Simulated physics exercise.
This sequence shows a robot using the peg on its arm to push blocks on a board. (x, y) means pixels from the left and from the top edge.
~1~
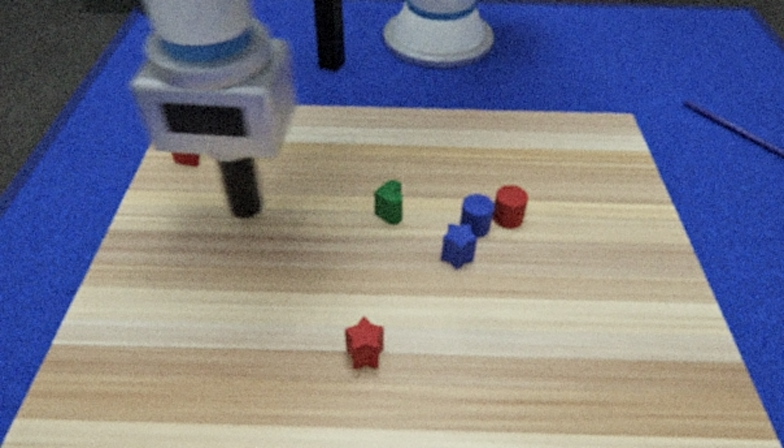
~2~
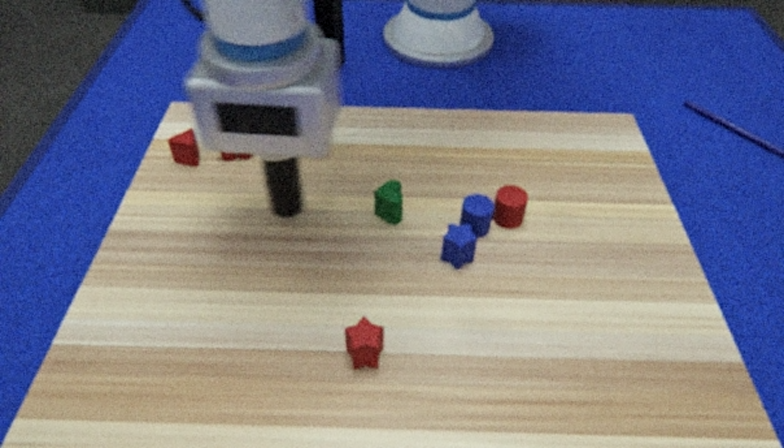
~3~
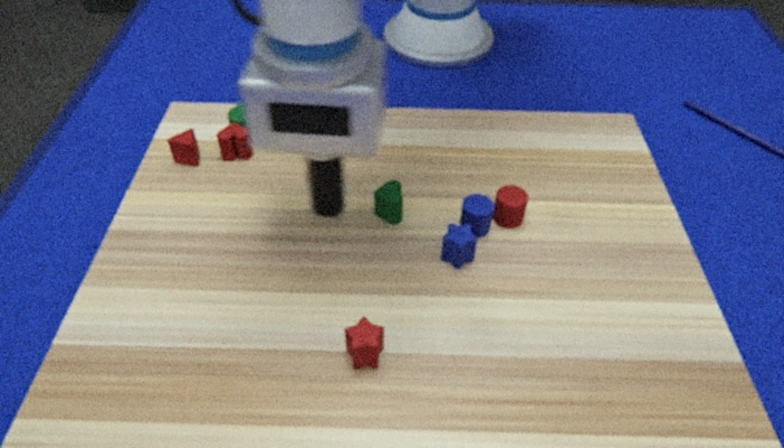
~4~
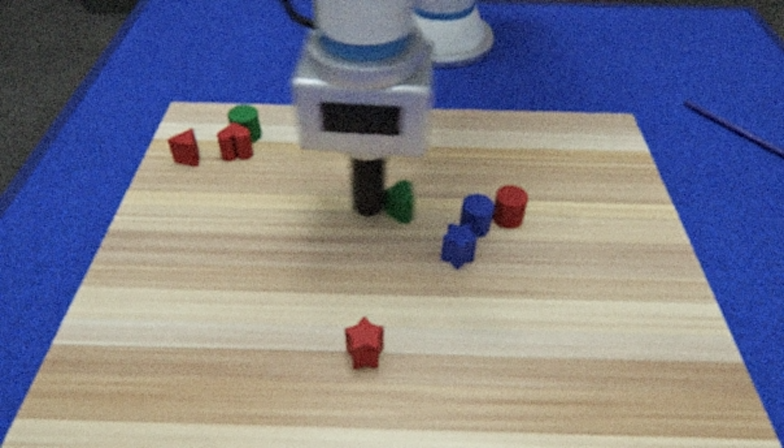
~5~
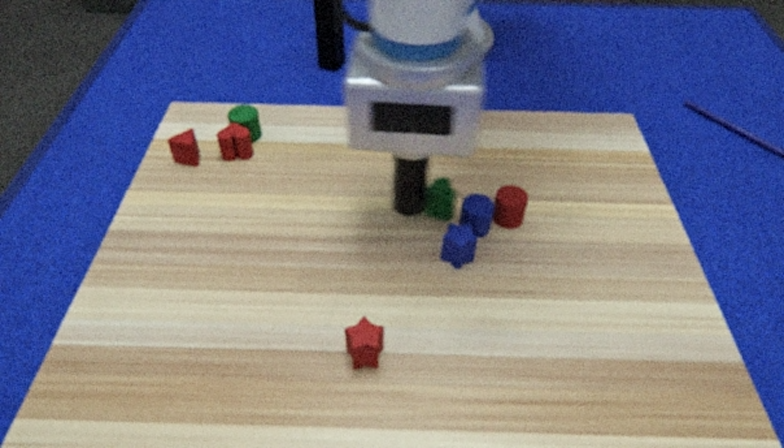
On a wooden board, a robot arm moves right and pushes a green block rightward.
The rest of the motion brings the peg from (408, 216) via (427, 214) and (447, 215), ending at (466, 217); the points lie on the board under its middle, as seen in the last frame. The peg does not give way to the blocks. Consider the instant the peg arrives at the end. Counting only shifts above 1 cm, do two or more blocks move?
It seems so.
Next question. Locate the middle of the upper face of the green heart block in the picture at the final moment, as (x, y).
At the end it should sit near (489, 179).
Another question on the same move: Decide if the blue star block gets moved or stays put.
That block stays in place.
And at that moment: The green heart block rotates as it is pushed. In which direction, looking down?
Top view: Counterclockwise.
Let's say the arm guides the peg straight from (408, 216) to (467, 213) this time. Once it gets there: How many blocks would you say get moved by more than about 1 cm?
I'd put the number at two.
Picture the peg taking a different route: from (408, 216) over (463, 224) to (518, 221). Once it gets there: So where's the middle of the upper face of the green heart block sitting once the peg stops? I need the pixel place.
It should be at (479, 181) by then.
What follows on the original path. Halfway along, peg (438, 204); green heart block (470, 183); blue cylinder (482, 205).
At the end, peg (468, 206); green heart block (489, 179), turned 55° anticlockwise; blue star block still; blue cylinder (497, 210); red cylinder (518, 195).
